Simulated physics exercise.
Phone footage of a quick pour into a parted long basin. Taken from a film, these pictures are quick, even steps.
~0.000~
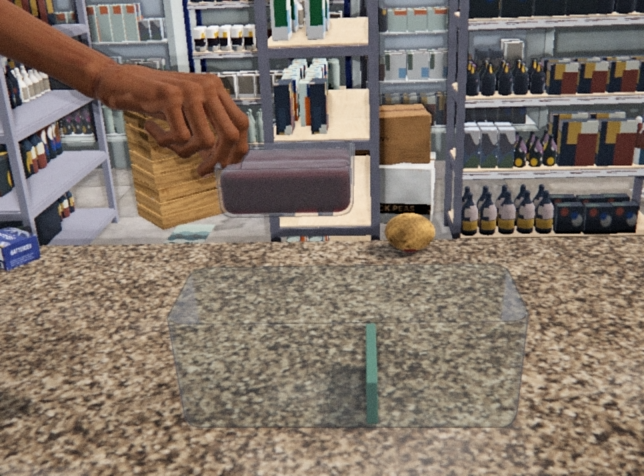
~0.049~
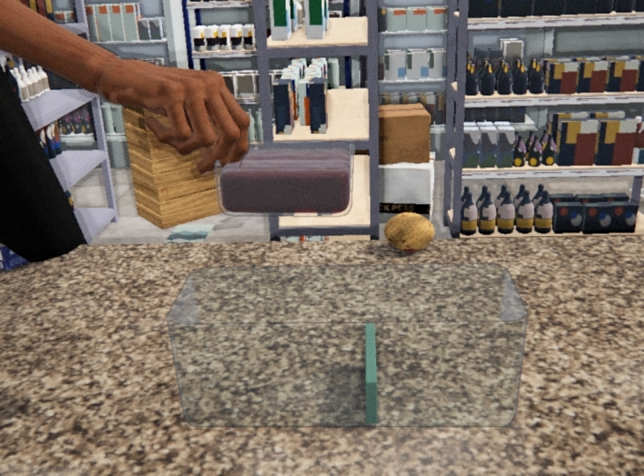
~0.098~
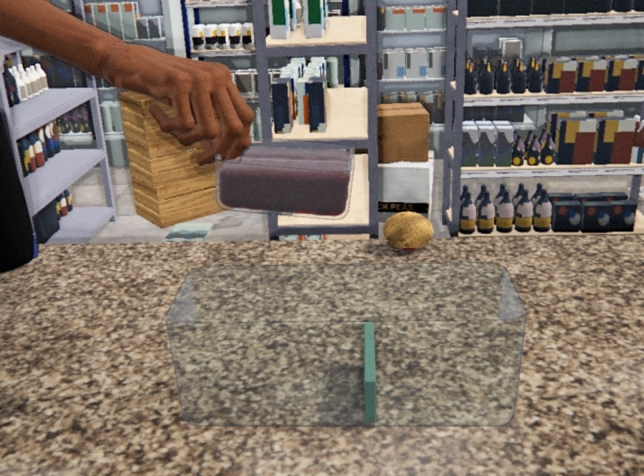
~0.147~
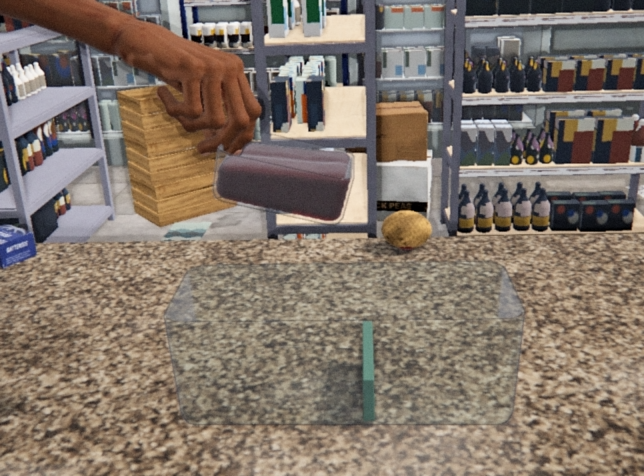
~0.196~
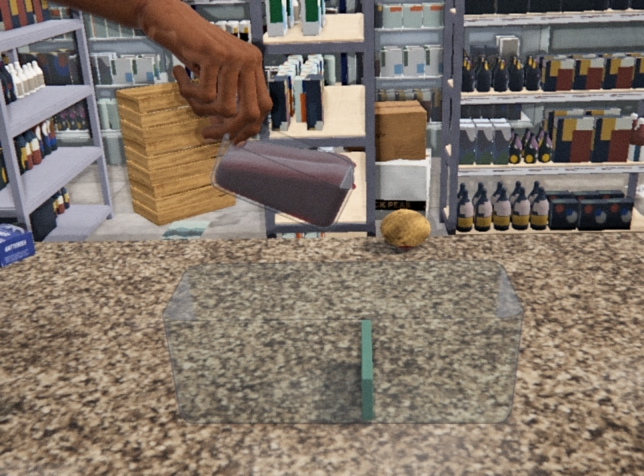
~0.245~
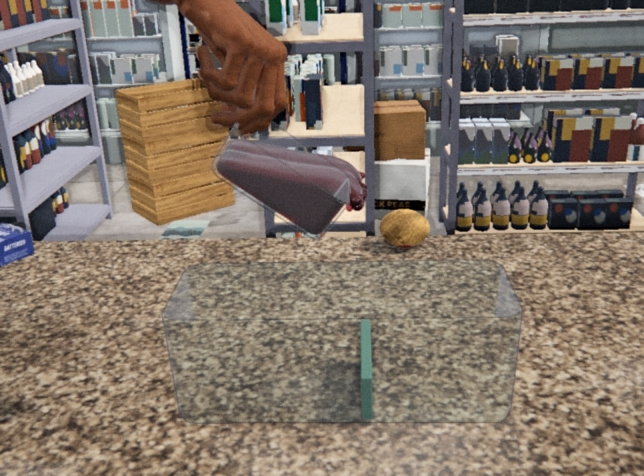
In a shop, a hand tilting a clear container of dark purple liquid rightward above a divided glass basin on a speckled counter.
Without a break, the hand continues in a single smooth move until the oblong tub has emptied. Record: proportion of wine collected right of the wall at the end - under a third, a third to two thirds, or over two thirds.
After it calms, what's right of the wall is a large share, beyond two thirds.
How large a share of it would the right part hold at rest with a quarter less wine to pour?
About 75 parts in a hundred, give or take.
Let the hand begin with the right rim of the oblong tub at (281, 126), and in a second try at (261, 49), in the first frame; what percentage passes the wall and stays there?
In order: Close to 15 and 20 percent.
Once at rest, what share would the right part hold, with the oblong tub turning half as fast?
Roughly 80 in a hundred.
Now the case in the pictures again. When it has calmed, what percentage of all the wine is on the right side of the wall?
Around 80 percent.
A moment on, the oblong tub is tipped right over and 5 per cent is still to pour, 1 is left of the wall and 67 right of it.
Next, the oblong tub is tipped right over and 0 per cent is still to pour, 13 is left of the wall and 80 right of it.
Then the oblong tub is tipped right over and 0 per cent is still to pour, 16 is left of the wall and 79 right of it.
Later the oblong tub is tipped right over and 0 per cent is still to pour, 16 is left of the wall and 79 right of it.
In the end 16 per cent lies left of the wall, 79 right of it and 4 outside.
